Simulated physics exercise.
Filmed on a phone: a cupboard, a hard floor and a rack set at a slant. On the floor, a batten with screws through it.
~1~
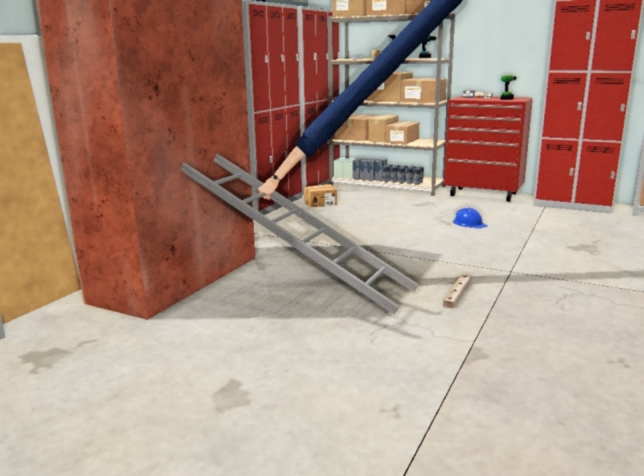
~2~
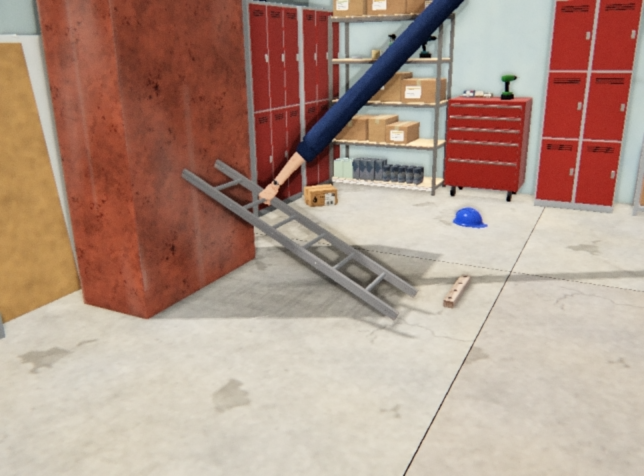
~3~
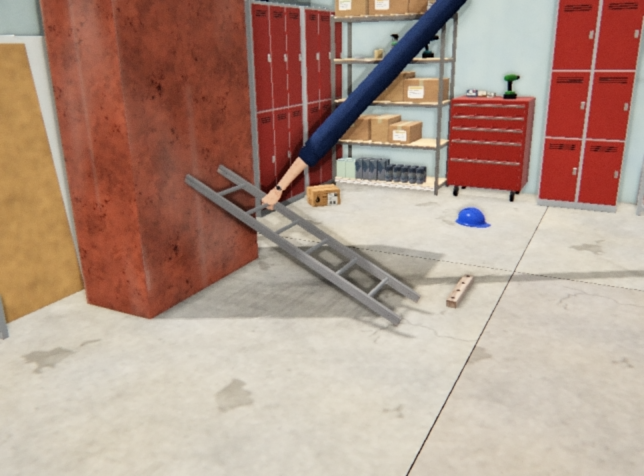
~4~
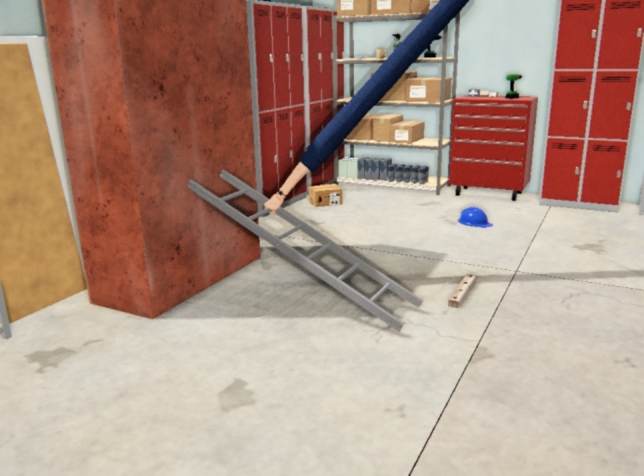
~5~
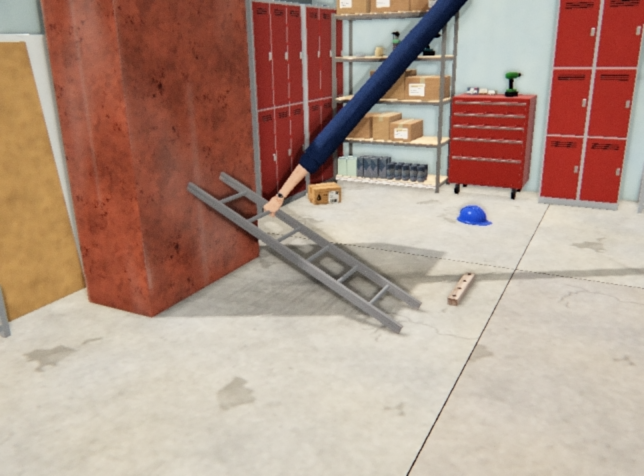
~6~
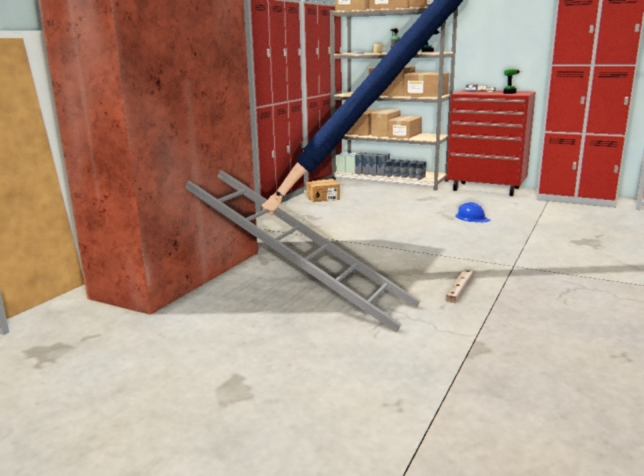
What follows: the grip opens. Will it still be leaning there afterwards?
Here the grey rack slips down.
Then, 0.24 s on from there, grey rack turned 7° from its first pose near (307, 259).
Then, 0.34 s on from there, grey rack turned 18° from its first pose near (311, 280).
In the end, the grey rack gives way at the feet, near (313, 297).
